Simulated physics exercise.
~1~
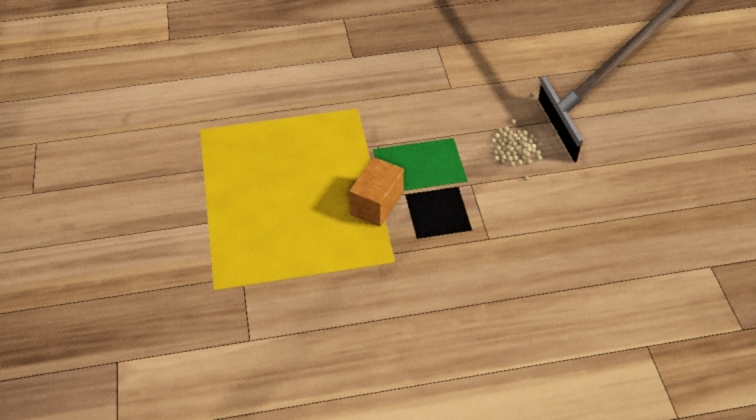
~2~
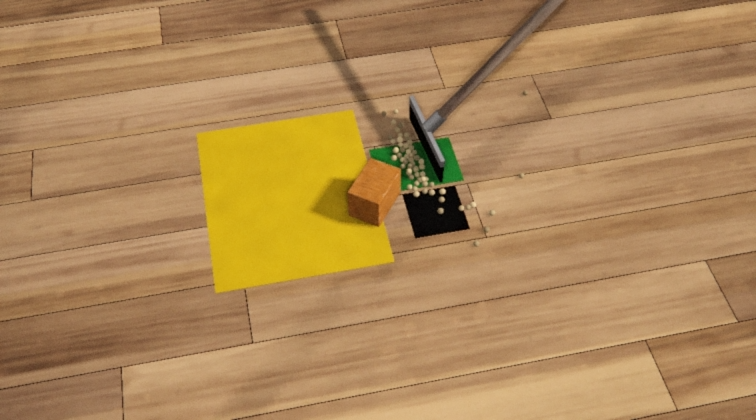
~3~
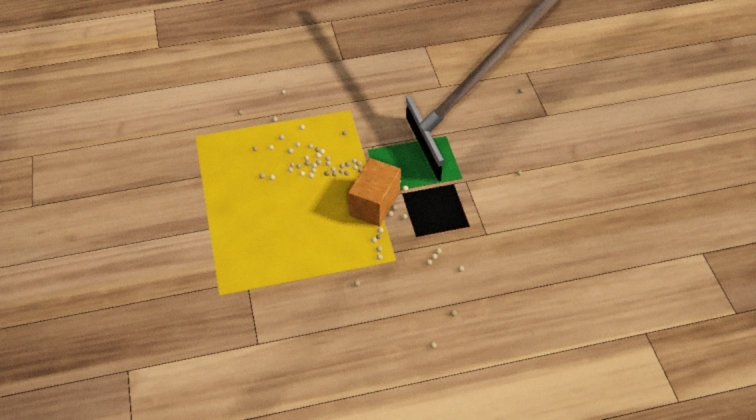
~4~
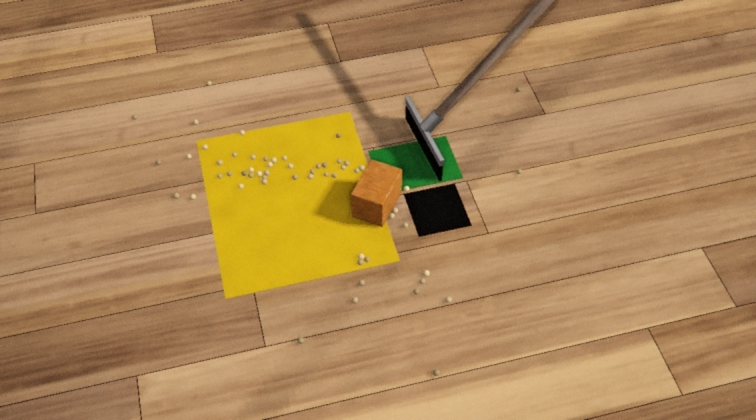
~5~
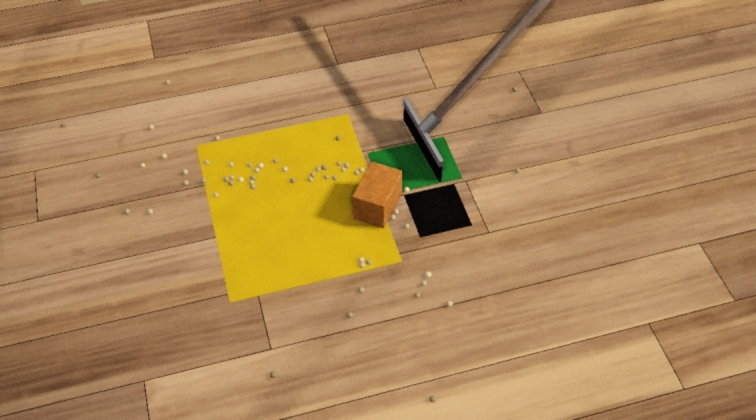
A squeegee pushed a pile of small round nuts leftward over a green mat and stopped there, while the nuts scattered around a fixed orange block, about half ending on the yellow mat, many on the bare wooden floor and a few on the green.
